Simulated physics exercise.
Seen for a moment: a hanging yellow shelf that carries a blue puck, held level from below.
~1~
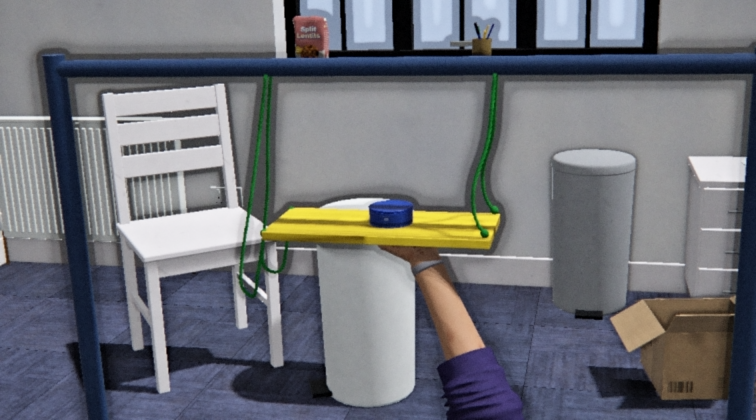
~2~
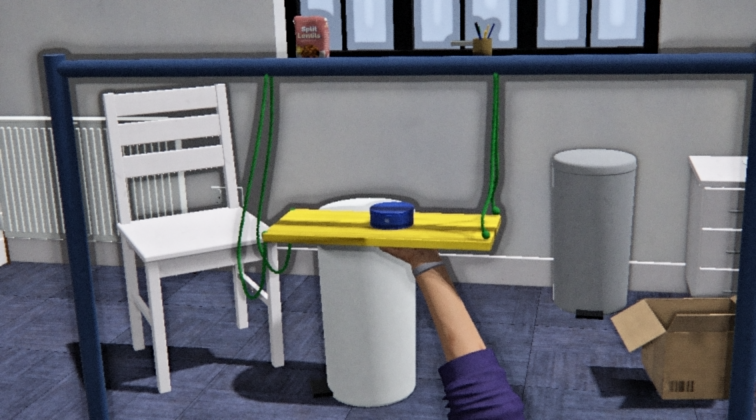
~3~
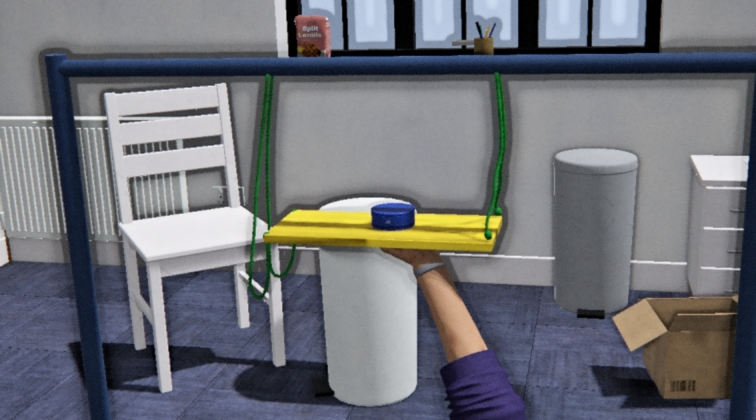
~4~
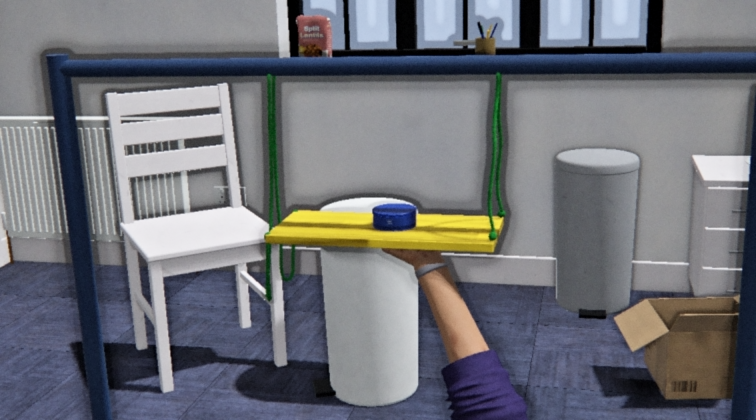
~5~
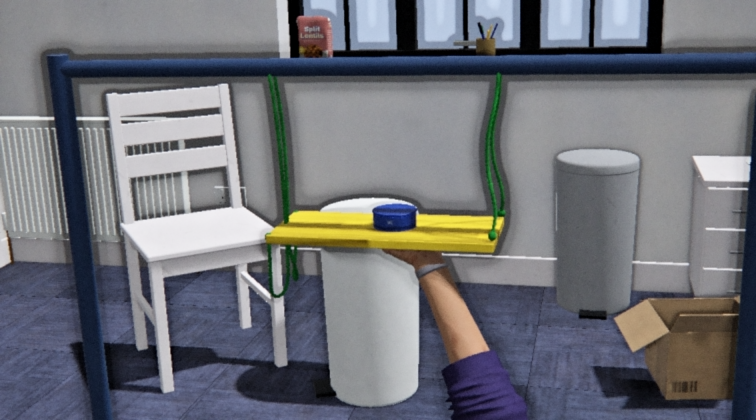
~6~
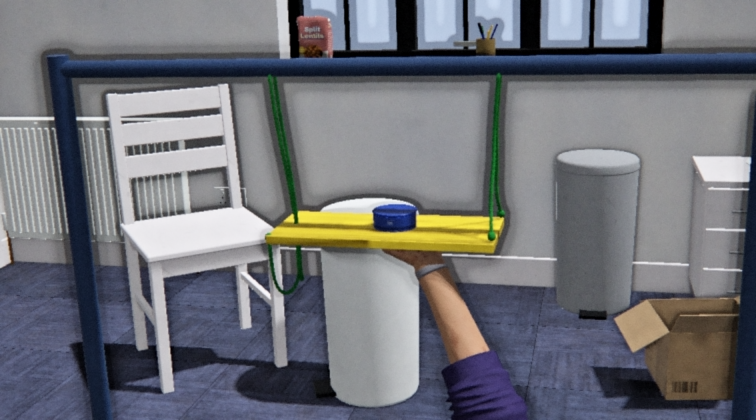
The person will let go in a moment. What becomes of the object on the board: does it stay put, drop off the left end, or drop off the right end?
It drops off the left end.
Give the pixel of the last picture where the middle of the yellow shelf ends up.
About (434, 300).
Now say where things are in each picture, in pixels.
Blue puck (391, 214); yellow shelf (372, 241), in the first picture.
Blue puck (392, 216), in the second picture.
Blue puck (393, 217), in the third picture.
Blue puck (395, 217); yellow shelf (376, 244), in the fourth picture.
Blue puck (395, 218), in the fifth picture.
Blue puck (395, 218); yellow shelf (376, 245); left shoelaces slack, hanging in a loop; right shoelaces almost straight, in the sixth picture.
Then, 0.82 s past the final frame, board tipped 32° down to the left; puck on the floor.
Then, 1.42 s past the final frame, board tipped 39° down to the left; puck on the floor.
When it is over, board tipped 40° down to the left; puck on the floor. The blue puck slides off to the left.
